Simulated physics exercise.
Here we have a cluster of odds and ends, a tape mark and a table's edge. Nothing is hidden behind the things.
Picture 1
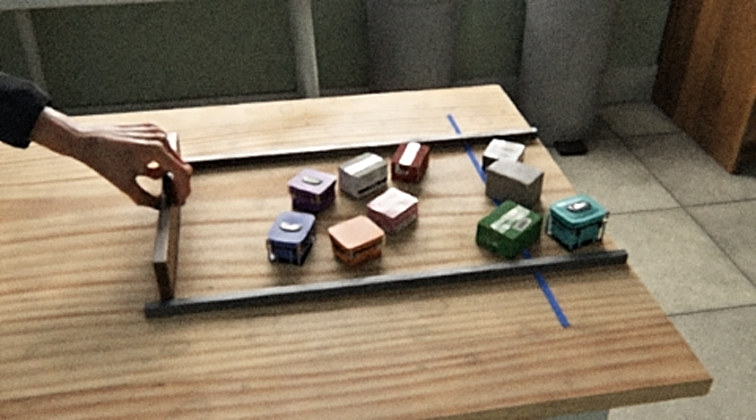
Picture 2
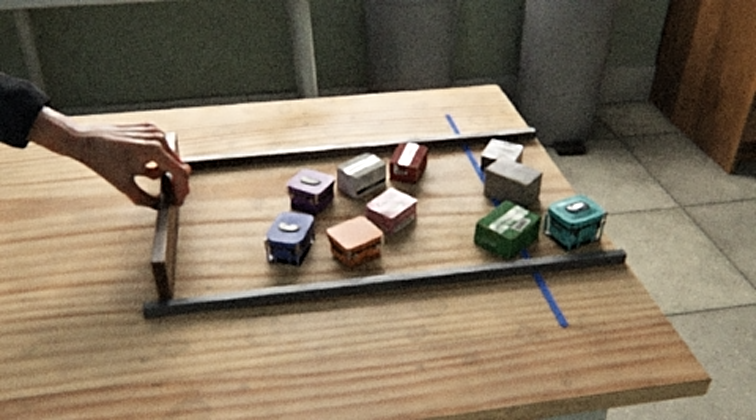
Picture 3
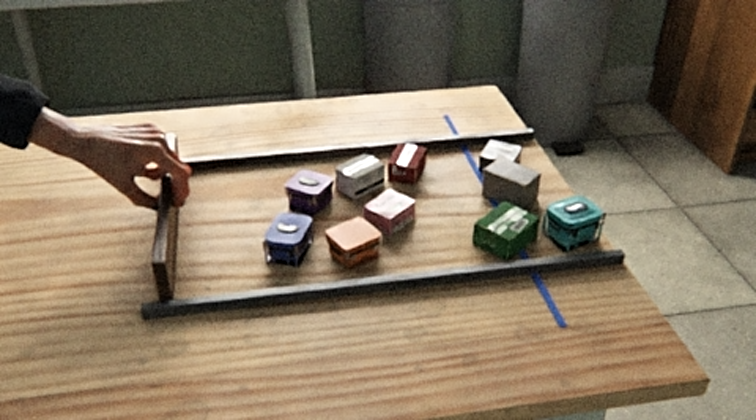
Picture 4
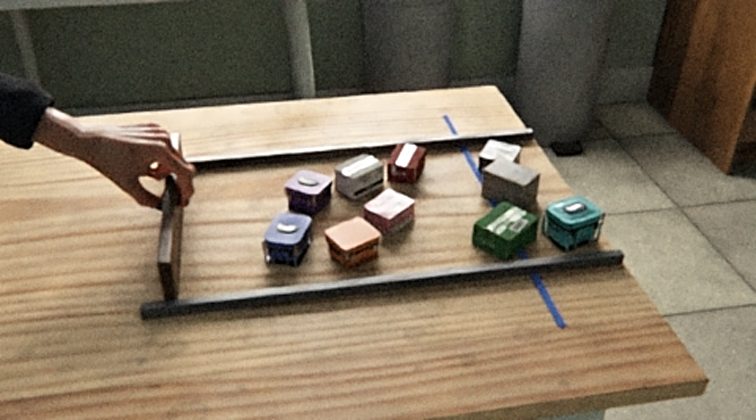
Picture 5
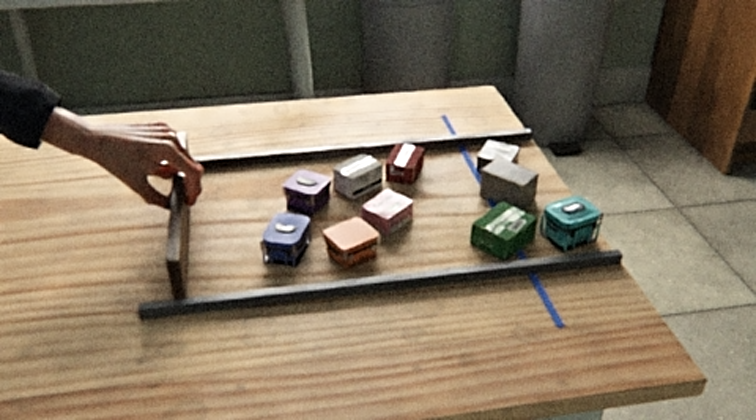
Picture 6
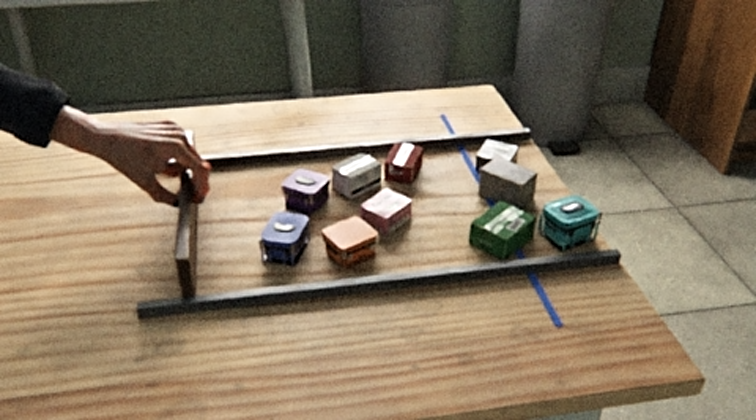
To begin with, a hand holds an upright board at the left of a wooden table, between two dark rails, with small colourful boxes spread to its right around a blue tape line. The hand then slides the board slightly rightward, still short of the boxes, which stay essentially still.
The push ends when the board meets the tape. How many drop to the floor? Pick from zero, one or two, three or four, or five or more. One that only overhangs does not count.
The number that fall off is one or two.
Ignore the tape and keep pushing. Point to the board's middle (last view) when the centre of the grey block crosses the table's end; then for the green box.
For the grey block at (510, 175), for the green box at (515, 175).
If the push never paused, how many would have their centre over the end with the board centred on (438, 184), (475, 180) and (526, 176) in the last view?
It would be 0, 1 and 5.
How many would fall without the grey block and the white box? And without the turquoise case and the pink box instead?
First 1, then 0.
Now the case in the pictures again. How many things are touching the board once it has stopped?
In contact: 4.
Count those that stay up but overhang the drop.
Overhanging: 2.
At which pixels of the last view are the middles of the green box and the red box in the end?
The green box at (576, 229), the red box at (511, 141).
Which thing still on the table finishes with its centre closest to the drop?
It is the black box.
Soon after, none off yet; turquoise case at rest near (569, 222); black box at rest near (497, 158); grey block at rest near (507, 184).
Then, none off yet; turquoise case moving near (581, 221); black box moved a little near (513, 158); grey block moved a little near (526, 179).
At rest, the number that fall off is one or two; fallen, turquoise case.
